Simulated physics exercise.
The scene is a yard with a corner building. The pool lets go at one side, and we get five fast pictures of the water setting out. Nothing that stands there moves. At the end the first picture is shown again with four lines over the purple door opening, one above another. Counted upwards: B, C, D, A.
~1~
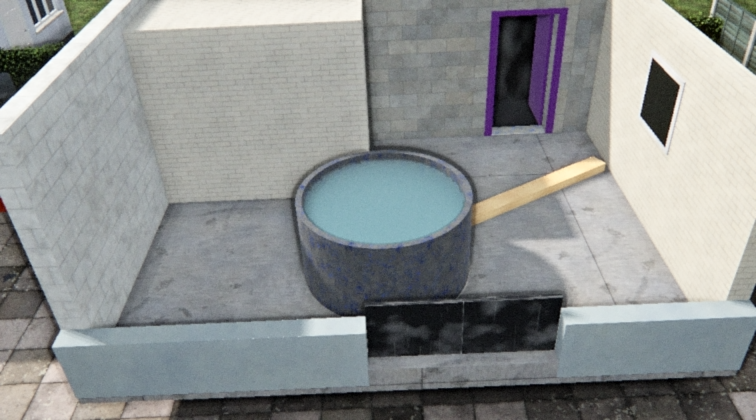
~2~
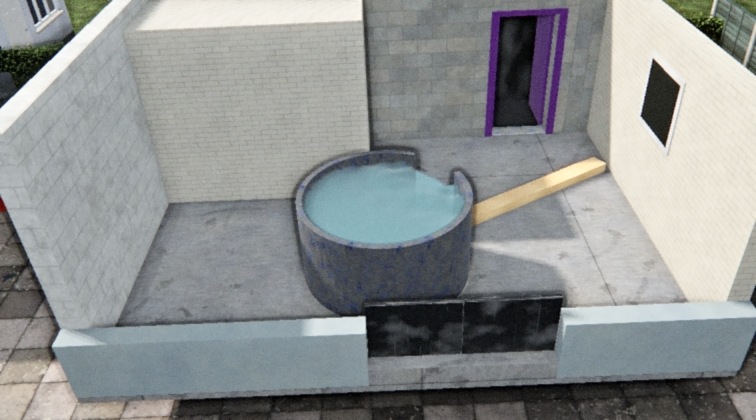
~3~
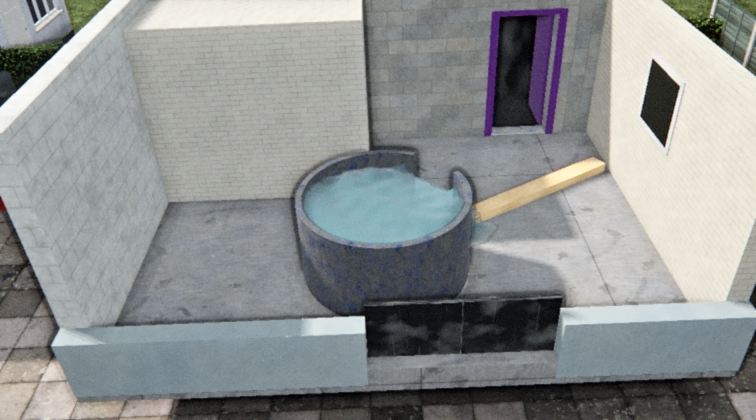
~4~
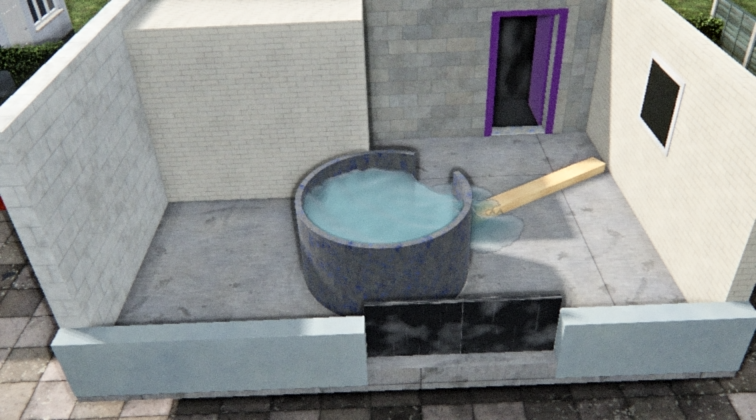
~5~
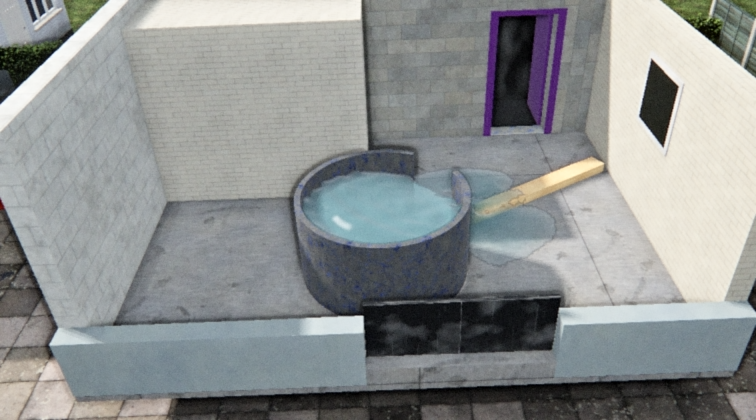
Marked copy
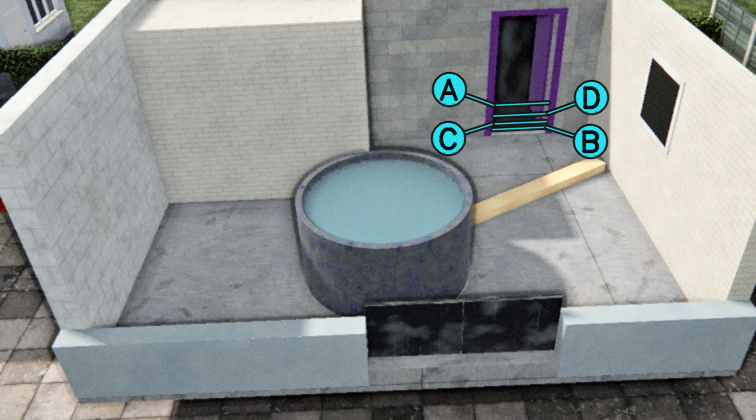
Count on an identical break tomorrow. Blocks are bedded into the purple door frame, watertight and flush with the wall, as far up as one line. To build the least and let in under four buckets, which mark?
Line D just does it.
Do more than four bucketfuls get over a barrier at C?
Yes.
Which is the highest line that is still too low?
C.
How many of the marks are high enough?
Two of the four.
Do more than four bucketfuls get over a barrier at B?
Yes.
On the marked copy, A at (521, 104); B at (519, 128); C at (519, 122); D at (520, 114); from the bottom up B, C, D, A.
Choosing A, nothing gets over.
Choosing B, dozens of bucketfuls pour in.
Choosing C, about 10 bucketfuls get in.
Choosing D, a splash gets over, under a bucket.
